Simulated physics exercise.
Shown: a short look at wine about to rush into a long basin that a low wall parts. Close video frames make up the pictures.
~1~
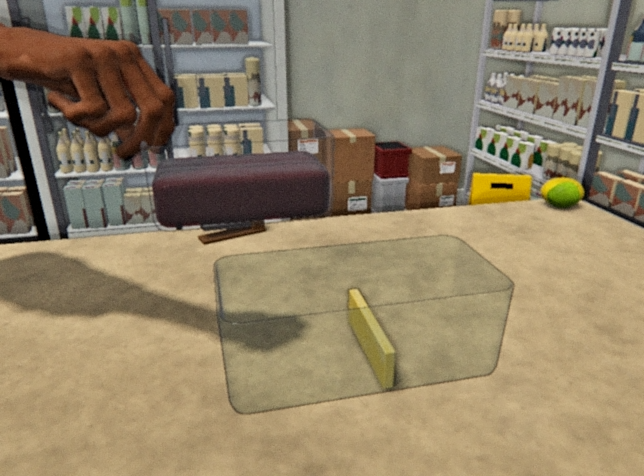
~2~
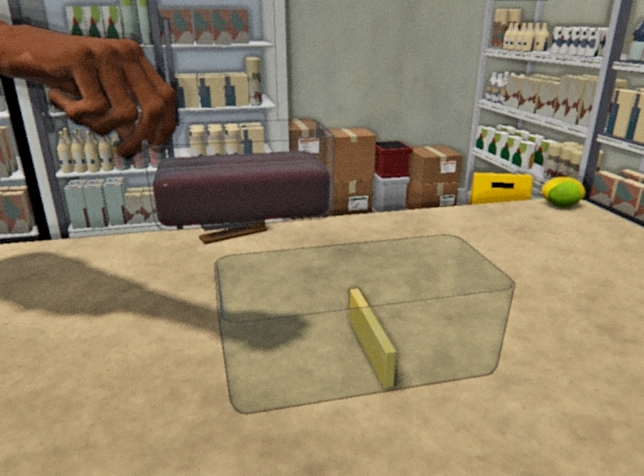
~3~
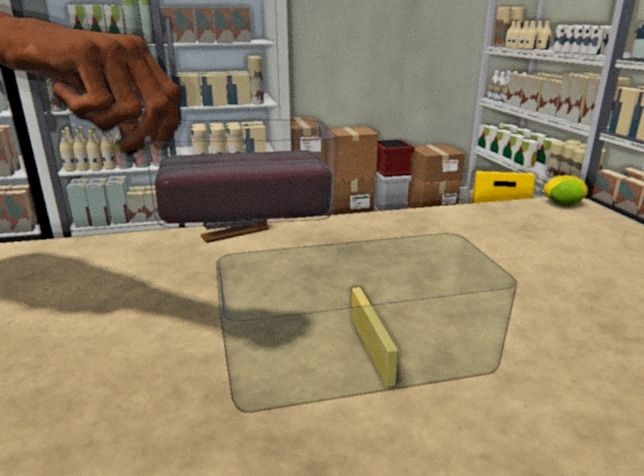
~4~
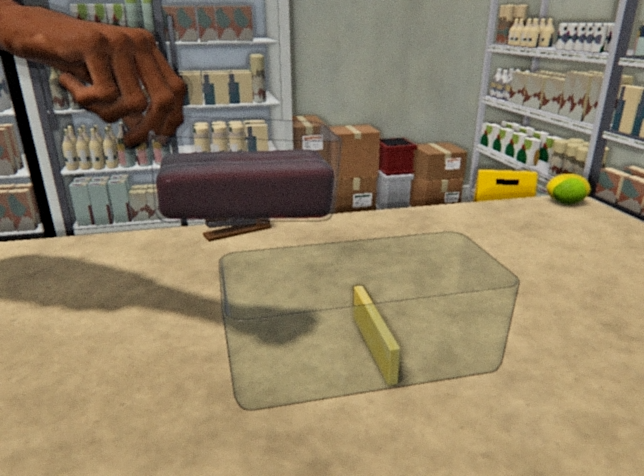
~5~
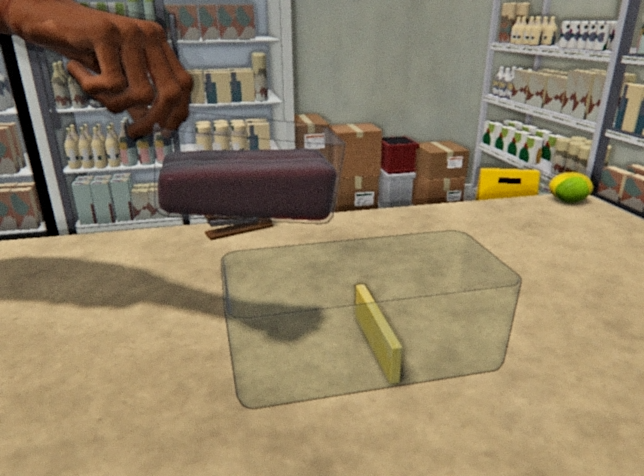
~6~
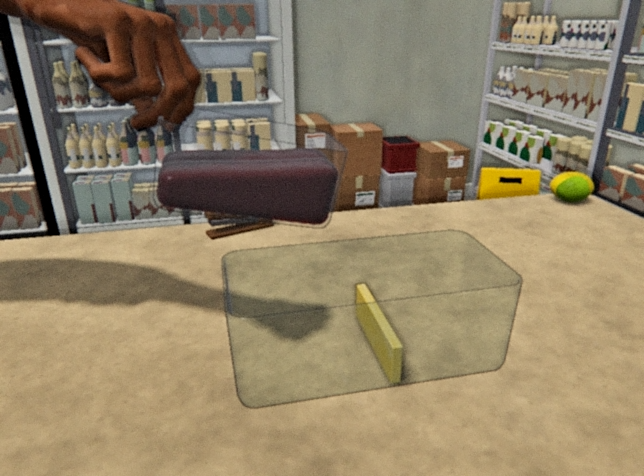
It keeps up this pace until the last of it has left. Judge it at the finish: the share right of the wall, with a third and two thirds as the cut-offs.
At the finish, the right of the wall has a third to two thirds.
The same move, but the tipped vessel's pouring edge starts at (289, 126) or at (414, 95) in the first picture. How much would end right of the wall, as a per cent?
About 5 per cent, then about 90 per cent.
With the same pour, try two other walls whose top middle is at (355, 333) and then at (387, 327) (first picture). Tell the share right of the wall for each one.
First some 60, then 25 per cent.
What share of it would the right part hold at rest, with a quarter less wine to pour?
Roughly 25 in a hundred.
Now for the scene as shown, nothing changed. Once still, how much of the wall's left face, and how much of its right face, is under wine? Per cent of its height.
The left reads 30 in a hundred and the right 40 in a hundred.
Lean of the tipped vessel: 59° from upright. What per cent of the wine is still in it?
60 per cent or so.
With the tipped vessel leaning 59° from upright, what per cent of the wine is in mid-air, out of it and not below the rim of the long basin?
That comes to near 25 percent.
A moment on, the tilt is 59° and 62 per cent is still to pour, 3 is left of the wall and 8 right of it.
Next, the tilt is 88° and 19 per cent is still to pour, 26 is left of the wall and 47 right of it.
Then the tilt is 95° and 4 per cent is still to pour, 46 is left of the wall and 47 right of it.
Later the tilt is 95° and 1 per cent is still to pour, 50 is left of the wall and 48 right of it.
In the end 52 per cent lies left of the wall, 48 right of it and 0 outside.
